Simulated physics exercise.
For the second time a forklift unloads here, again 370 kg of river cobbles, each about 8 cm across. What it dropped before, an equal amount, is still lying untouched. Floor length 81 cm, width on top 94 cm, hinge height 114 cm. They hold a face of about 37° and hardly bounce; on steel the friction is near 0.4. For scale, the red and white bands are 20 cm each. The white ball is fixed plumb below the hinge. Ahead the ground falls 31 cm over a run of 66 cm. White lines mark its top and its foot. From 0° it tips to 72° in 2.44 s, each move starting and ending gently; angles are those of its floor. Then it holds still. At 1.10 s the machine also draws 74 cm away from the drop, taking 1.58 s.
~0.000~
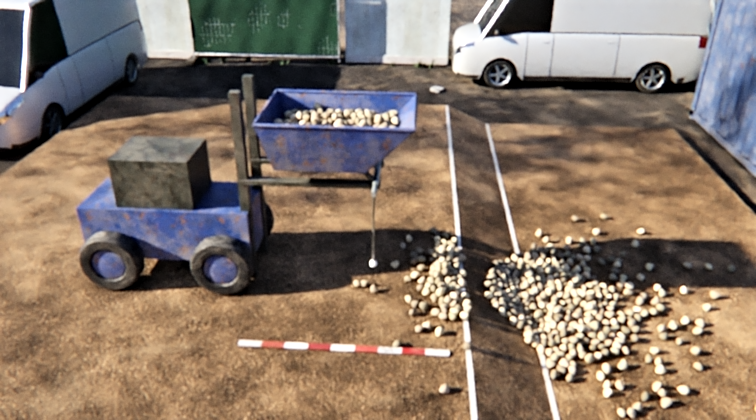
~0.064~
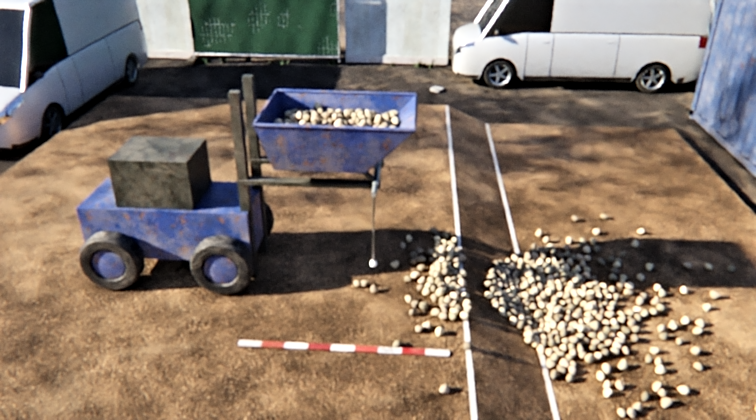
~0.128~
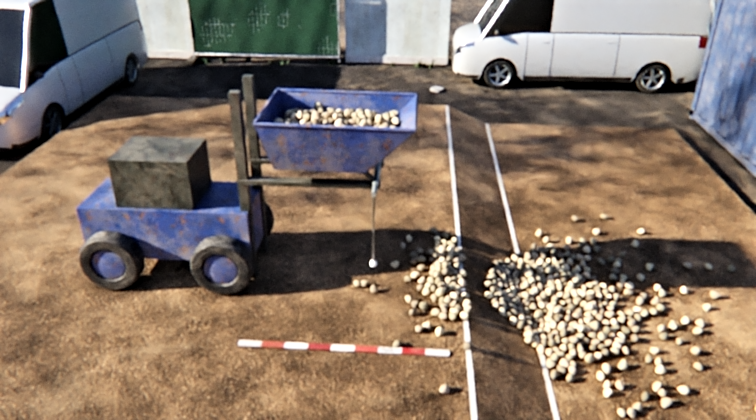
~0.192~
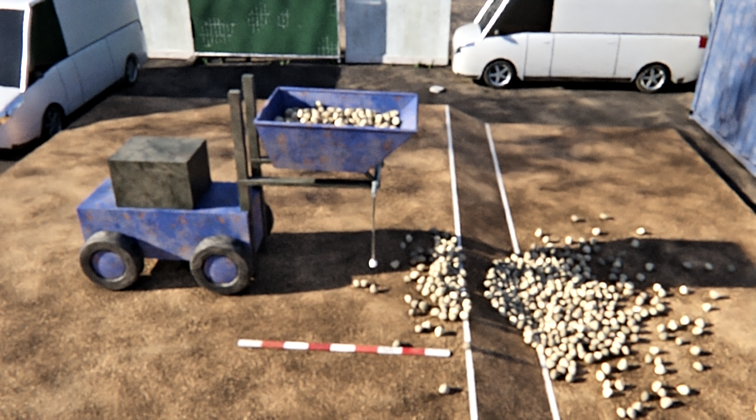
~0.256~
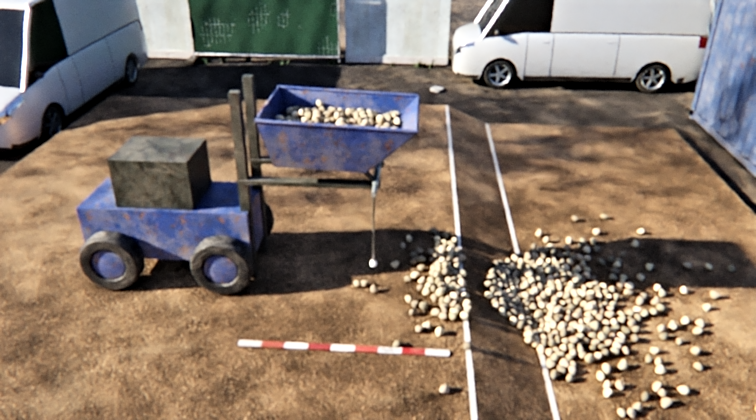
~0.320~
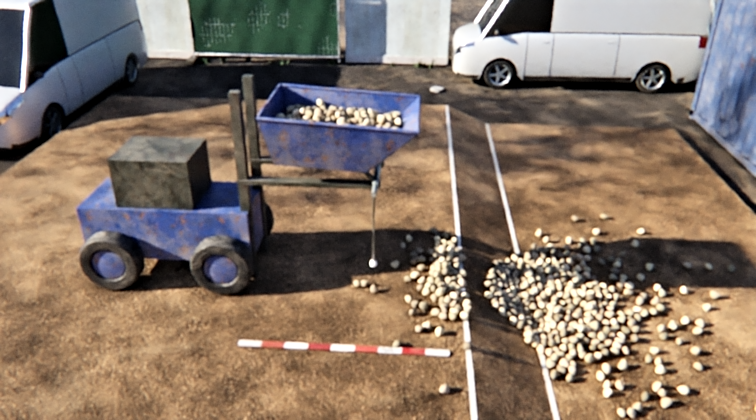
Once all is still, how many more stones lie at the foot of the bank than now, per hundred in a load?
Roughly 3 per cent of a load more.
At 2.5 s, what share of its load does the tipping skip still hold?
About 35 per cent.
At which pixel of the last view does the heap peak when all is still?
Around (423, 254).
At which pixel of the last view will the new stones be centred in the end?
Their middle is at about (417, 266).
After 1.8 s the floor is at 61°; in per cent of one load, 95 in the tipping skip, 39 on the top or the slope, 64 at the foot of the bank; the foremost stones are at (739, 315).
After 2.5 s the floor is at 72°; in per cent of one load, 34 in the tipping skip, 100 on the top or the slope, 65 at the foot of the bank; the foremost stones are at (739, 315).
After 3.1 s the floor is at 72°; in per cent of one load, 9 in the tipping skip, 124 on the top or the slope, 66 at the foot of the bank; the foremost stones are at (739, 315).
After 5.6 s the floor is at 72°; in per cent of one load, 0 in the tipping skip, 131 on the top or the slope, 67 at the foot of the bank; the foremost stones are at (739, 315). Net gain at the foot of the bank, 3.
